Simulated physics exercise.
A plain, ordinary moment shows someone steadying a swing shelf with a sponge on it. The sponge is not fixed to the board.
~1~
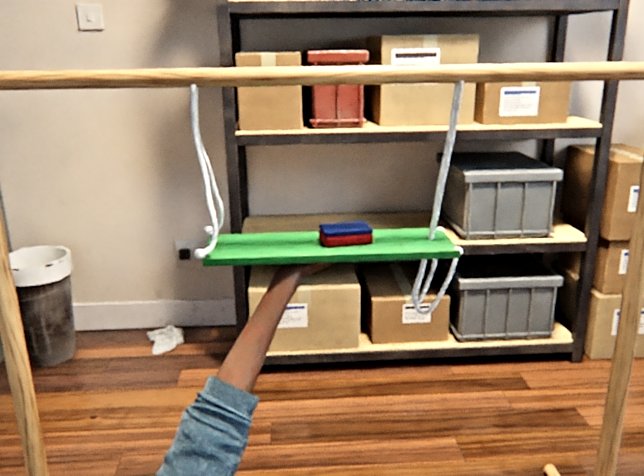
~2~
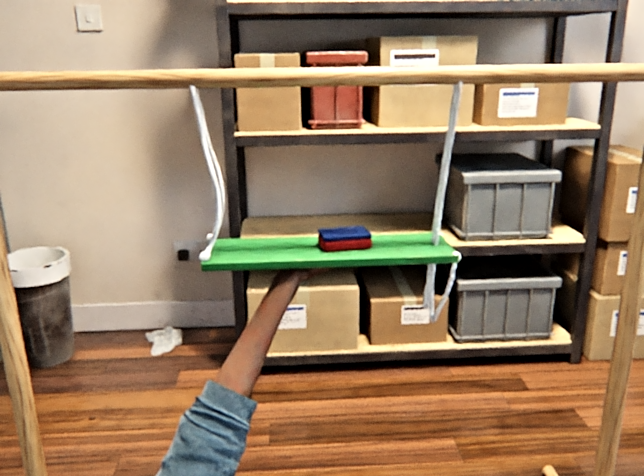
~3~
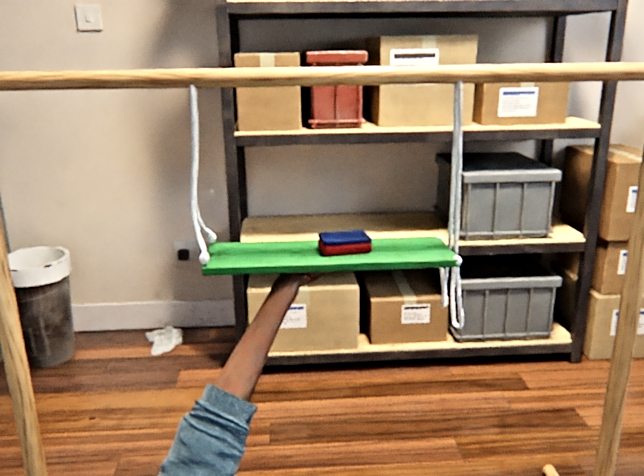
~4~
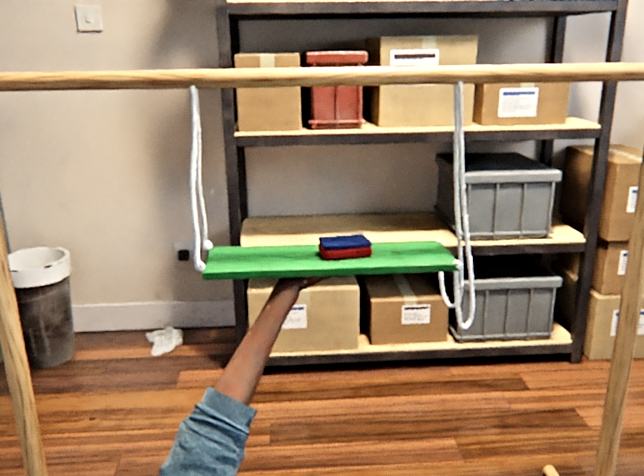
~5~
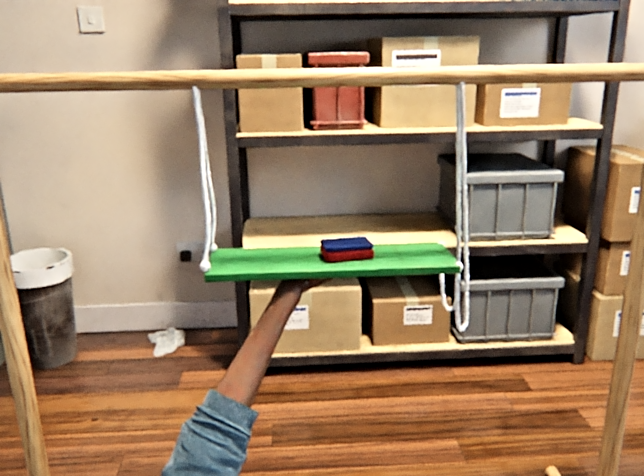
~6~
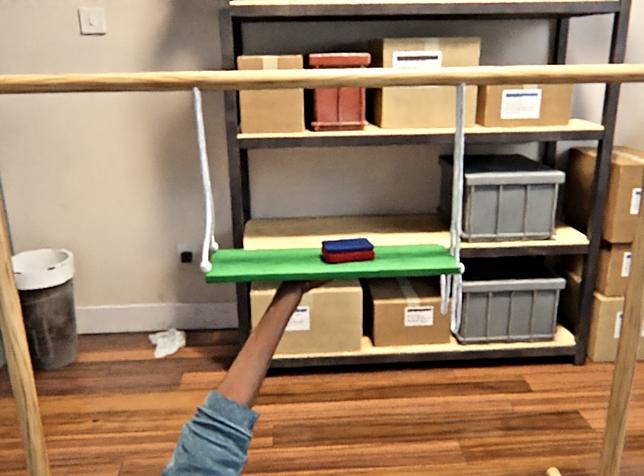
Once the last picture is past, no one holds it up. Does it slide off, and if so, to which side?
It slips off the right.
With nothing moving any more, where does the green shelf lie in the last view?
(303, 330).
Then, 0.42 s later than the last view, board tipped 19° down to the right; sponge sliding near (429, 321).
Then, 0.98 s later than the last view, board tipped 34° down to the right; sponge on the floor.
Then, 1.50 s later than the last view, board tipped 37° down to the right; sponge on the floor.
Finally, board tipped 38° down to the right; sponge on the floor. The sponge goes off on the right.
